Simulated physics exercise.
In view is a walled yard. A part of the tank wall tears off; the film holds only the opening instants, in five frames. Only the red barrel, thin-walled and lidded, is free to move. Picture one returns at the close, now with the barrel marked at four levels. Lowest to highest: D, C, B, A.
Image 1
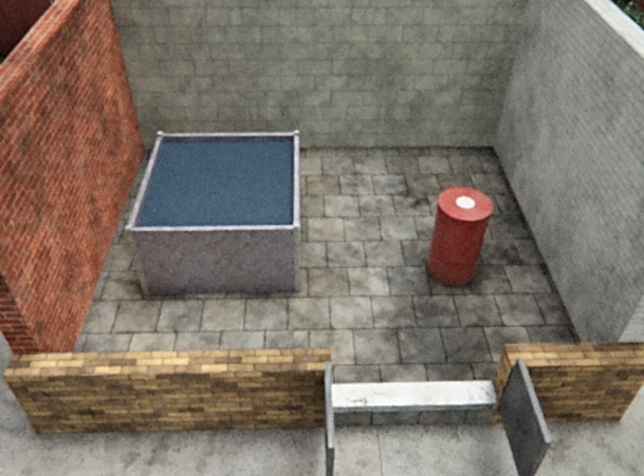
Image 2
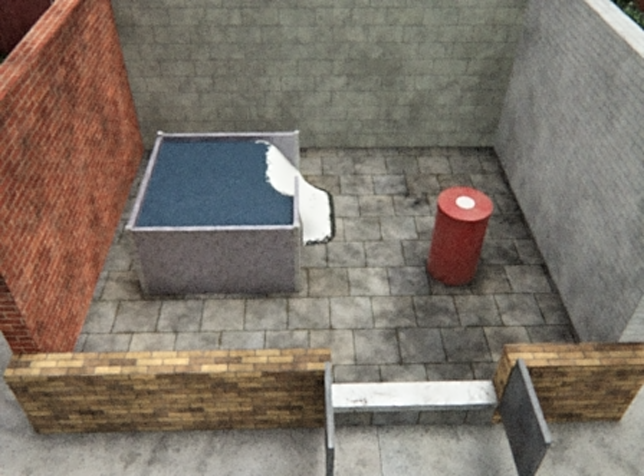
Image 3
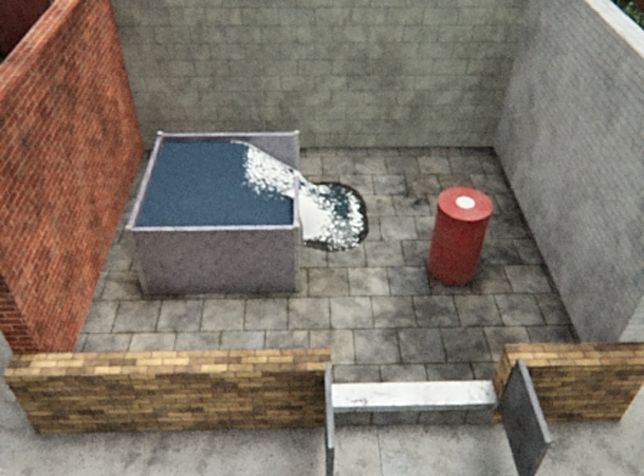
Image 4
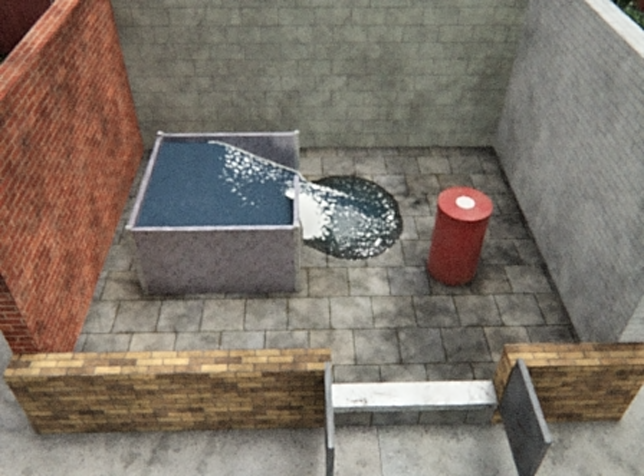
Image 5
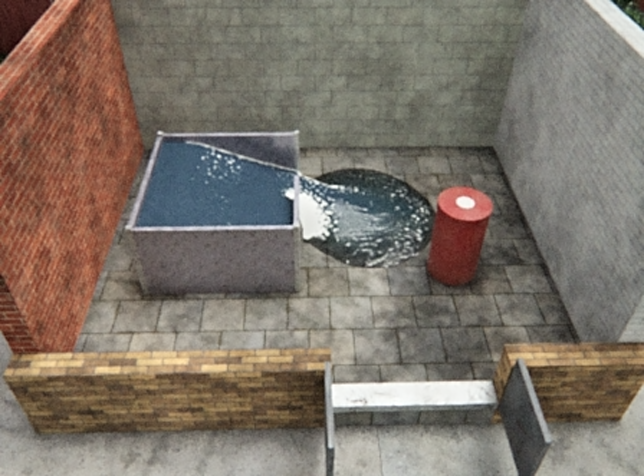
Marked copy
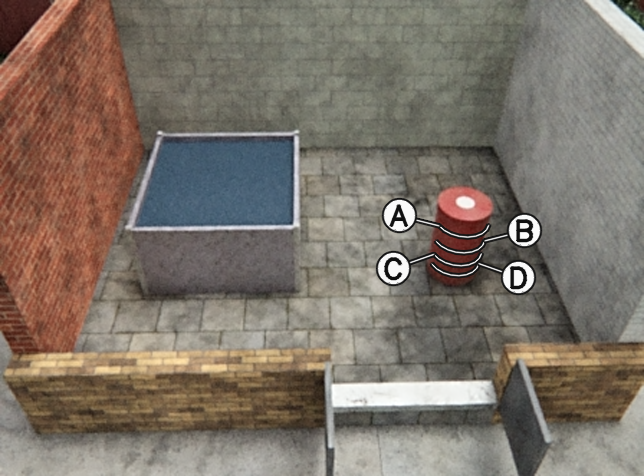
A square grey tank filled with dark blue water stands on the left of a paved yard, seen from above and in front, between a red brick wall, a pale block back wall and a grey right wall. A red barrel stands to the right, behind a low yellow-brown brick wall with an open gate. Water pours from the tank's right side, foaming white, and spreads rightward across the paving to beside the unmoving barrel.
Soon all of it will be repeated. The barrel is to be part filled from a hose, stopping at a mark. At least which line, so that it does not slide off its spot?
Use level C.
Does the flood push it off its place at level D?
Yes.
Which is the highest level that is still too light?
Here it is level D.
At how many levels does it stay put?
Three.
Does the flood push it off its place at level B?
No, that is safe.
In white, A at (467, 237); B at (464, 252); C at (461, 265); D at (458, 275); from the bottom up D, C, B, A.
If A is chosen, it does not move.
If B is chosen, it does not move.
If C is chosen, it shifts by a finger or two and stays.
If D is chosen, it is pushed about 3 times its own width away.
